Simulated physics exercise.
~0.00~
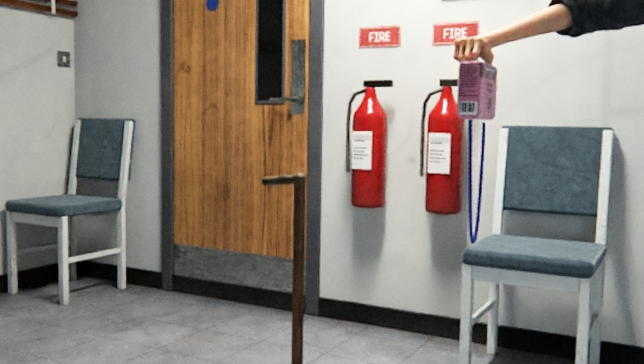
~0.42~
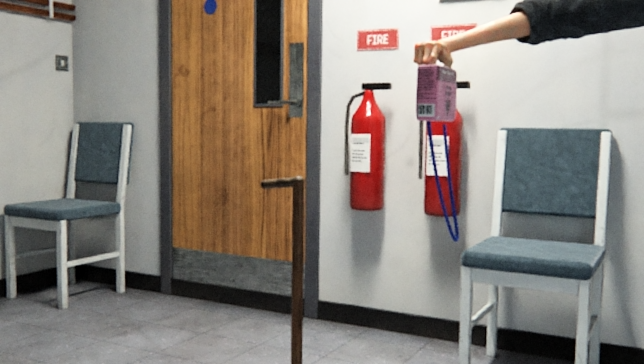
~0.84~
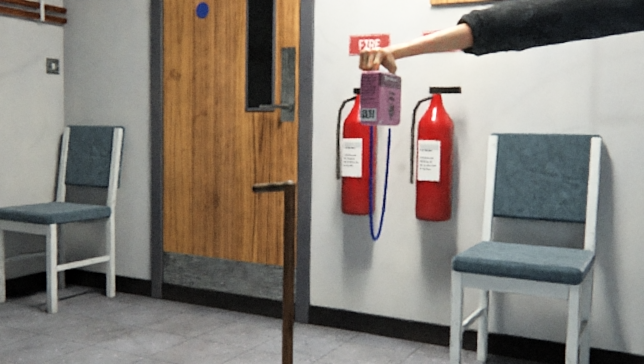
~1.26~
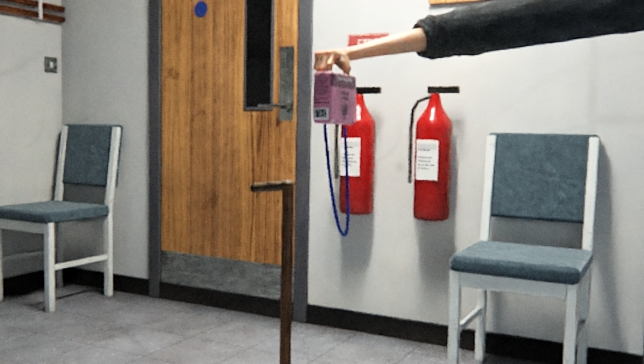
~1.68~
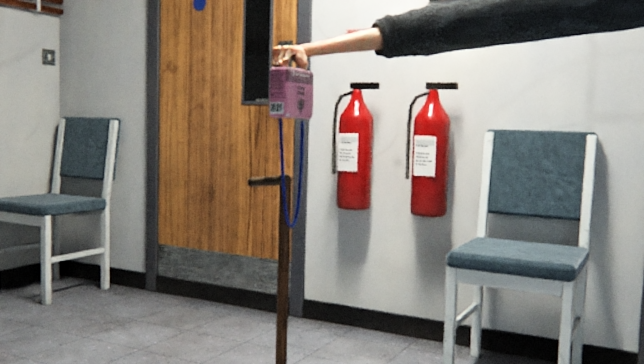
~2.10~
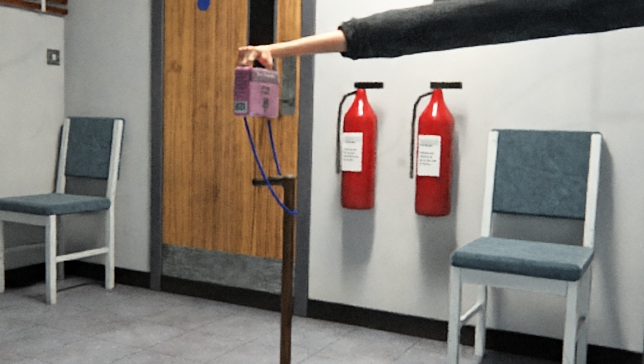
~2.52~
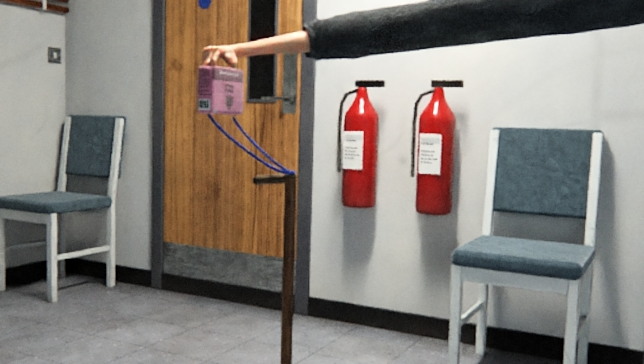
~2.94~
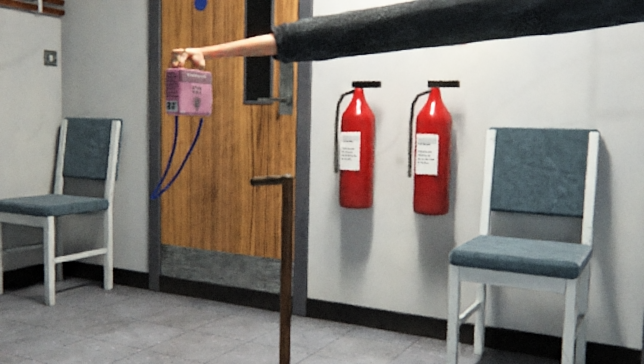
In a grey-walled room with a tiled floor, seen from a slightly swaying hand-held view, two blue-cushioned chairs flank a wooden door and two red fire extinguishers. A thin brown post with a short hooked top stands in front, near the door's right edge. From the right, a dark-sleeved arm carries a pink pouch leftward, a blue loop dangling beneath it. The pouch passes the extinguishers and crosses above the post, where the loop trails over the top and stretches out slantwise behind. The loop then swings free, and the pouch ends left of the post, still held, its loop hanging clear.
